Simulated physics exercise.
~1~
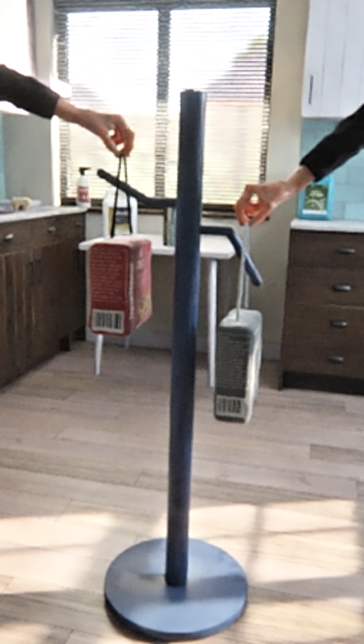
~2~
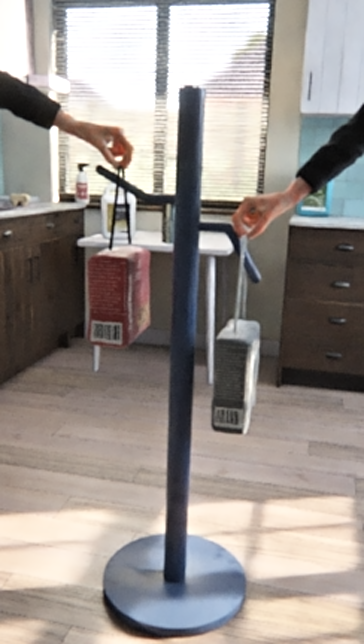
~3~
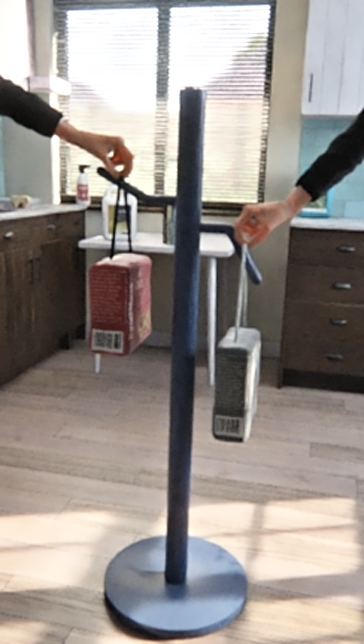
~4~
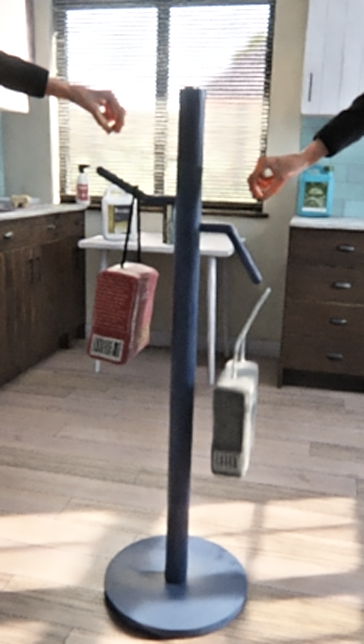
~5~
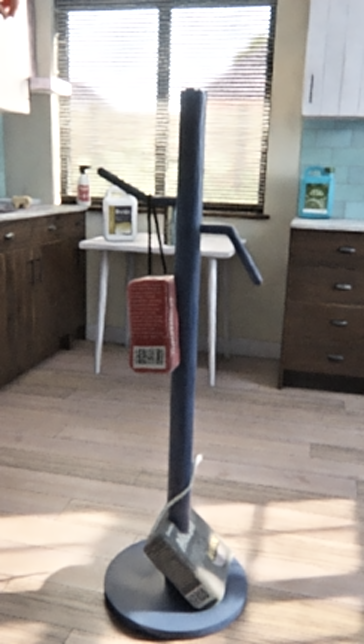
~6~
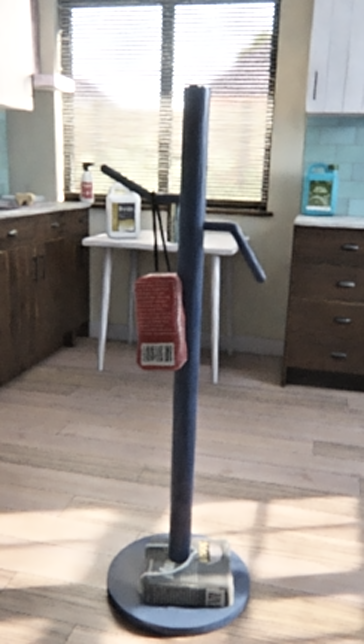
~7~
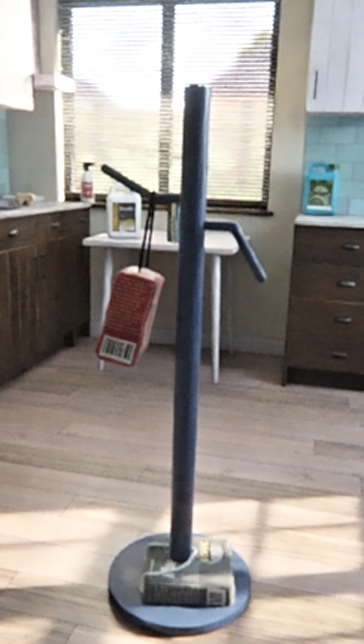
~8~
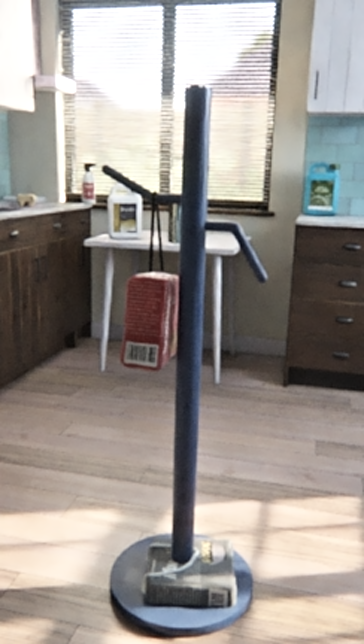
Two hands release bags at a post; the red stays hanging, the grey falls onto the base.
